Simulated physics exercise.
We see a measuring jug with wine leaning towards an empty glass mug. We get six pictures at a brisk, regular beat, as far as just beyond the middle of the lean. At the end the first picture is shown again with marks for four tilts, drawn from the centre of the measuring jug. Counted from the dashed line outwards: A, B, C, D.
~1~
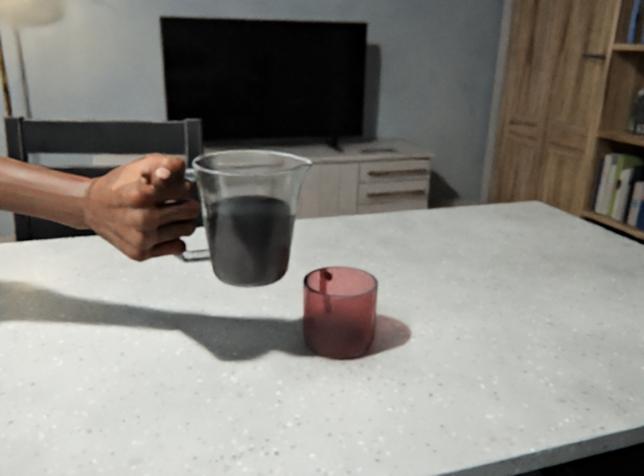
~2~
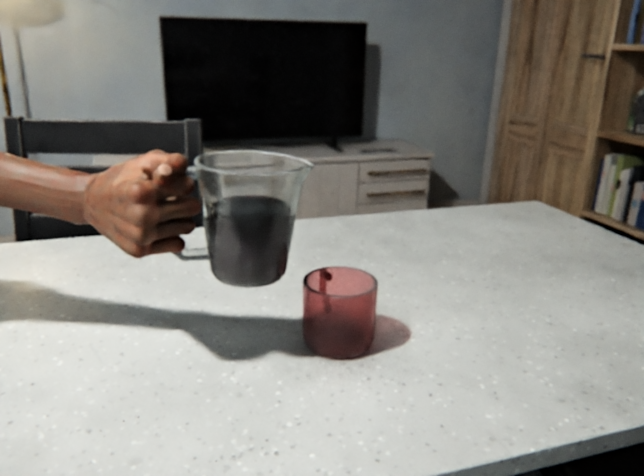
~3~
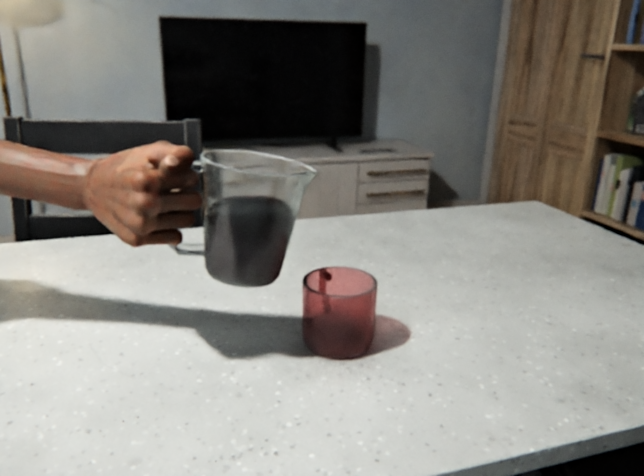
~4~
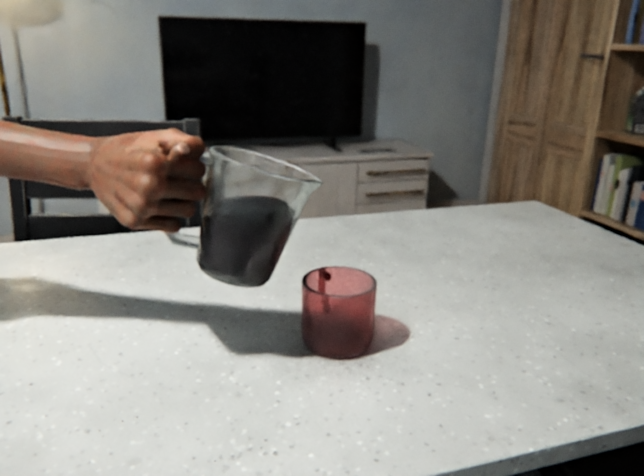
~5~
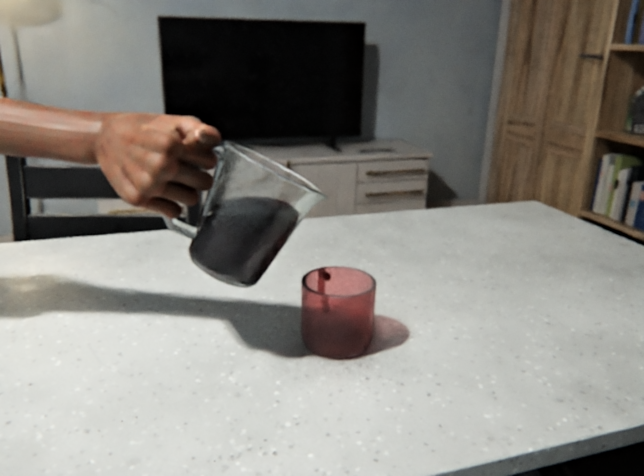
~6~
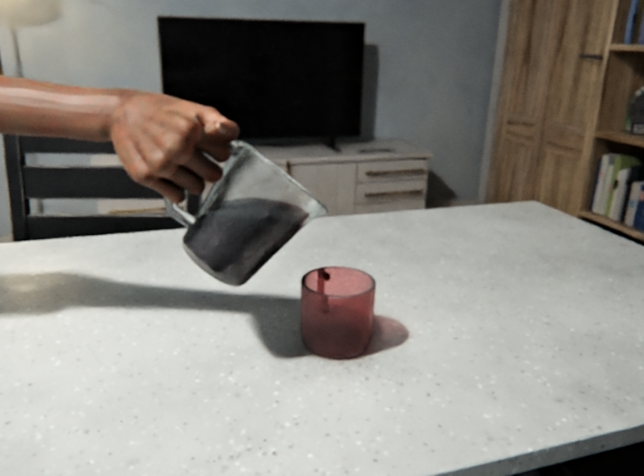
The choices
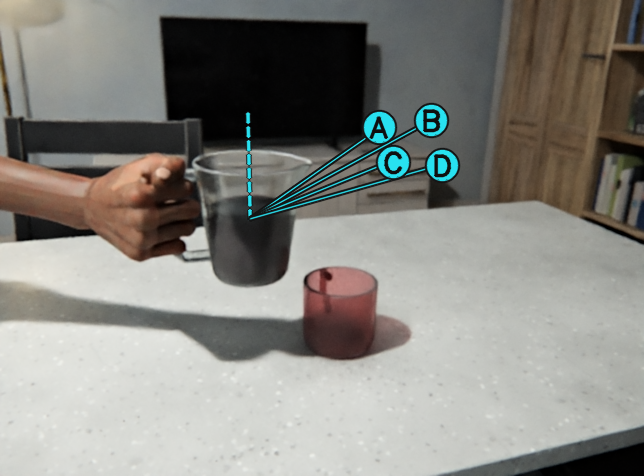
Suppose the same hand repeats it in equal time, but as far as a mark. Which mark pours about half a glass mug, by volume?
Take C.
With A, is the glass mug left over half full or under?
Under.
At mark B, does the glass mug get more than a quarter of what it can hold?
Yes.
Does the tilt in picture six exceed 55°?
No.
On the marked copy, A at (365, 138); B at (416, 128); C at (377, 167); D at (425, 169).
Choosing A, the glass mug ends with about 21 % of what it can hold.
Choosing B, the glass mug ends with about 34 % of what it can hold; 3 % of the wine is spilt.
Choosing C, the glass mug ends with about 51 % of what it can hold.
Choosing D, the glass mug ends with about 64 % of what it can hold; 5 % of the wine is spilt.
